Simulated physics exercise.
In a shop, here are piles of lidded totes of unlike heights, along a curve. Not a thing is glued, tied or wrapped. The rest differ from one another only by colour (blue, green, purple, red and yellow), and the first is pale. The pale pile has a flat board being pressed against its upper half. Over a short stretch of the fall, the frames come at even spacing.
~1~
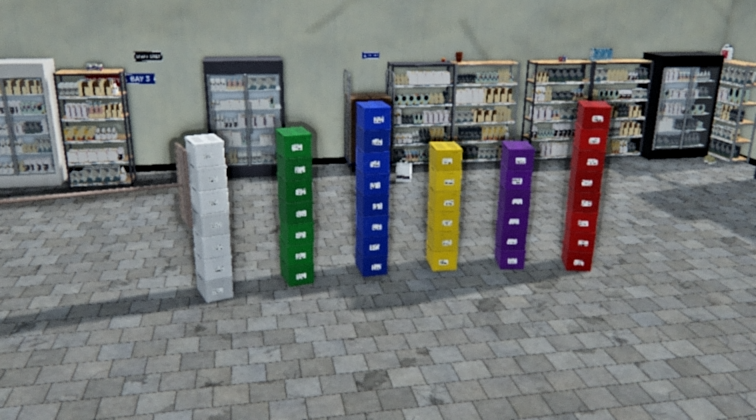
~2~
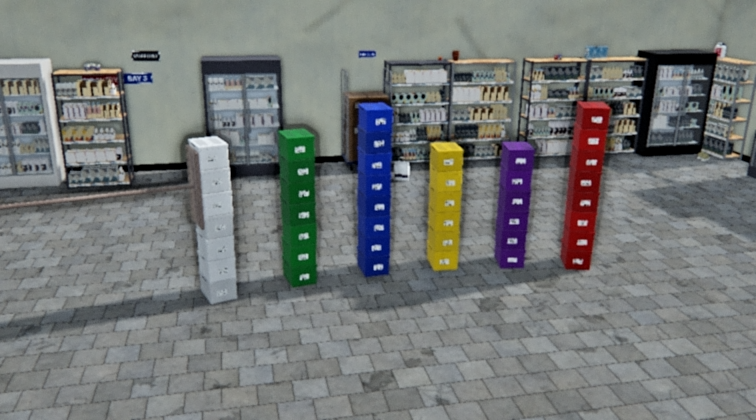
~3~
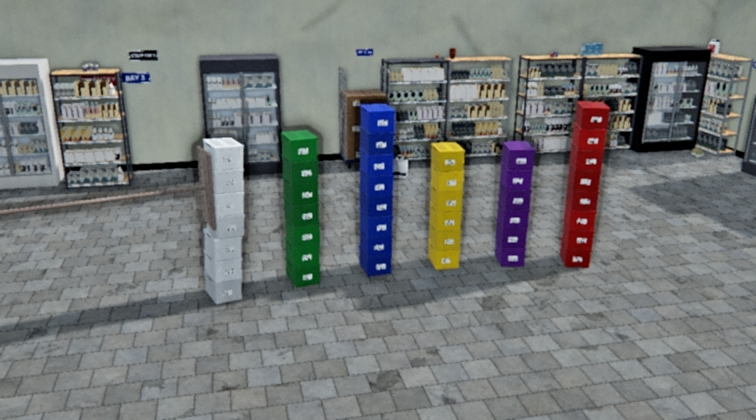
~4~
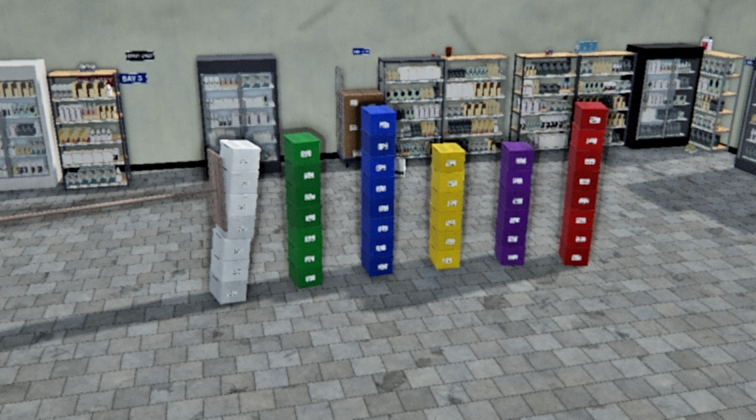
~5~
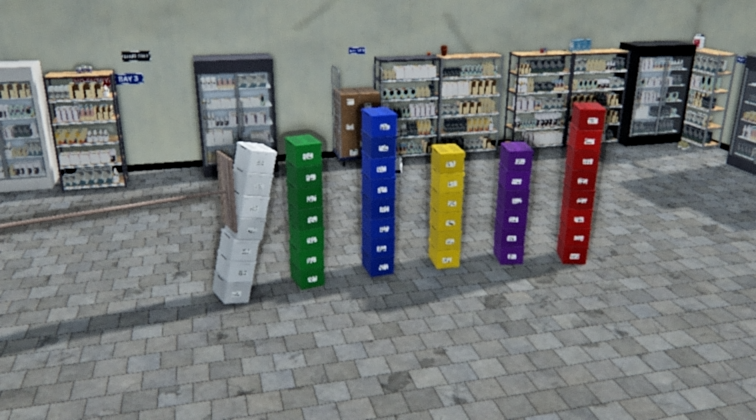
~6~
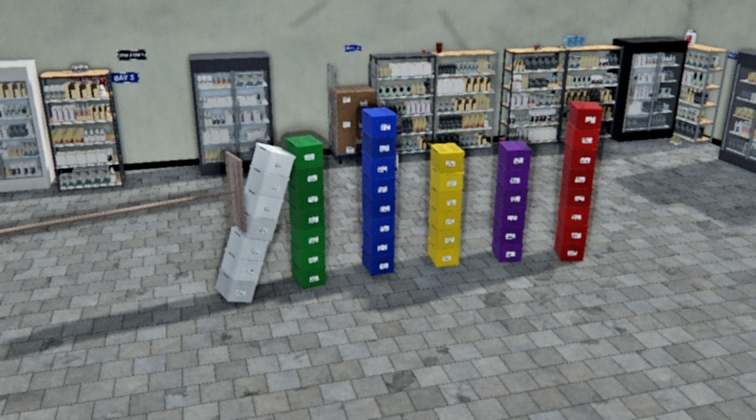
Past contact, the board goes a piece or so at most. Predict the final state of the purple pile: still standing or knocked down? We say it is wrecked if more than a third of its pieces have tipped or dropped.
Knocked down.
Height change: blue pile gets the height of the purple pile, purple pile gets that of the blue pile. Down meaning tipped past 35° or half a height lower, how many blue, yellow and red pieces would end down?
Blue 6, yellow 6, red 7.
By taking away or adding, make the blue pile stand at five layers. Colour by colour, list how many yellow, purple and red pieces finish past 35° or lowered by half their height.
I'd count yellow 6, purple 6 and red 8.
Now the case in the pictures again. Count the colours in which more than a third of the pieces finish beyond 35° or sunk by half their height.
The toll is 5.
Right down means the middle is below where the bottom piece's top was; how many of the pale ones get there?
The pale count is 6.
Soon after the last picture, 7 of the pale pile down; none of the 6 purple totes down (4 of 35 in all colours); top purple tote unmoved; top green tote leaning clearly, half its height lower.
A little later, 7 of the pale pile down; none of the 6 purple totes down (20 of 35 in all colours); top purple tote leaning a little; top green tote leaning steeply, some four heights lower.
Later still, 7 of the pale pile down; 5 of the 6 purple totes down (33 of 35 in all colours); top purple tote leaning steeply, some three heights lower; top green tote on its side.
At rest, 7 of the pale pile down; 5 of the 6 purple totes down (33 of 35 in all colours); top purple tote on its side; top green tote on its side. As the last picture would show them, middles, top purple tote near (681, 231), top green tote near (431, 215).
